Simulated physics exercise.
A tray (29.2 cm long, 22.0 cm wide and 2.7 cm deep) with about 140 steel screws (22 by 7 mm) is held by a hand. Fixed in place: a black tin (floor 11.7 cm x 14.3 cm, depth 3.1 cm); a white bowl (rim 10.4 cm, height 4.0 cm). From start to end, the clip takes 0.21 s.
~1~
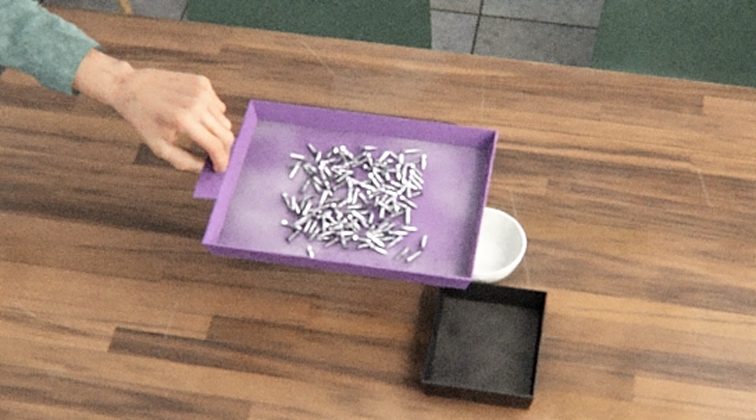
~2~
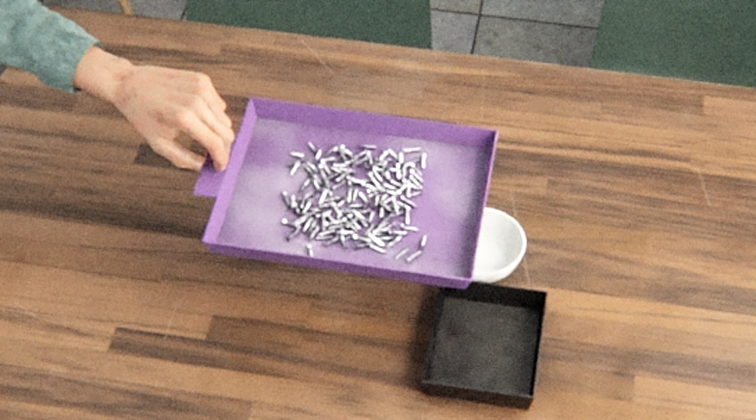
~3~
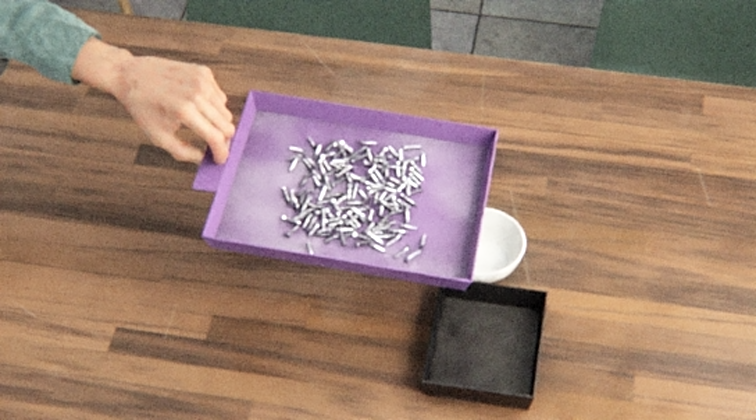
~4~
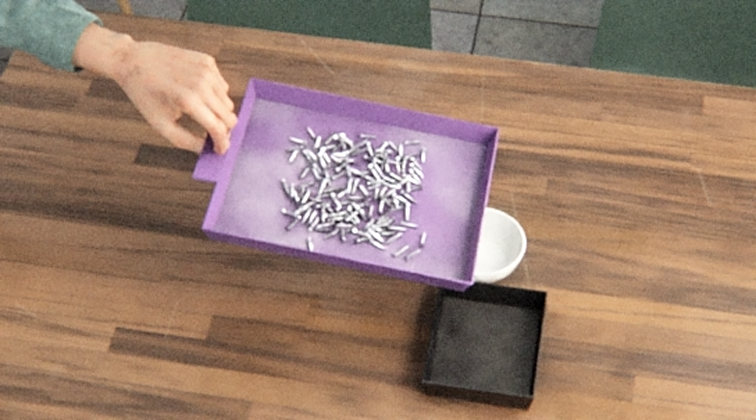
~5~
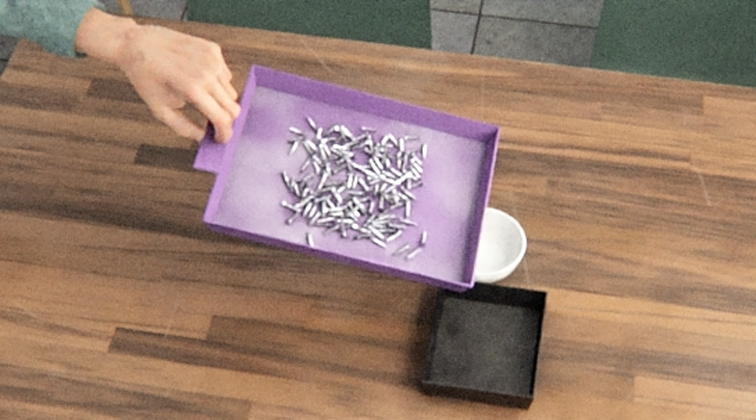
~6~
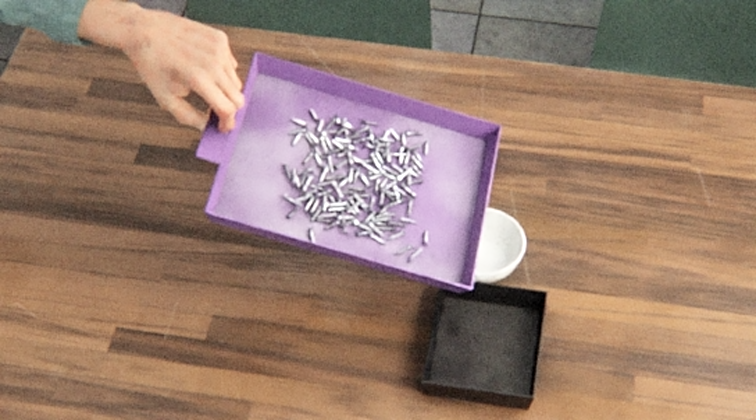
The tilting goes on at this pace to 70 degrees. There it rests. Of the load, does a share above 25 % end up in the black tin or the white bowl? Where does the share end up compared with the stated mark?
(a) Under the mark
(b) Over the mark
(b) Over the mark.
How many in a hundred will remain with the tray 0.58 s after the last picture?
Remaining on tray: Approx. 65 per cent.
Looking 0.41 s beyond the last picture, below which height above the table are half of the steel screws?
The height comes out near 12 cm above the table.
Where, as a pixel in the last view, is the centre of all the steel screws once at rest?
Near pixel (462, 324).
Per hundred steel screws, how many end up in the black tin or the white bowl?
60 % or so.
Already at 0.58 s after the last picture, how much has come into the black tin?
Near 25 per cent so far.
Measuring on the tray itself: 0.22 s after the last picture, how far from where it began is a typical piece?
2 cm.
Then, 0.22 s after the last picture, tilt 38 degrees; tray 100 %; middle of all pieces on or above the table near (384, 171).
Then, 0.41 s after the last picture, tilt 58 degrees; tray 100 %; middle of all pieces on or above the table near (444, 232).
Then, 0.58 s after the last picture, tilt 70 degrees; tray 65 %, black tin 25 %, in the air 10 %; middle of all pieces on or above the table near (464, 272).
Then, 0.74 s after the last picture, tilt 70 degrees; tray 45 %, black tin 55 %; middle of all pieces on or above the table near (470, 297).
In the end, tray 40 %, black tin 60 %.
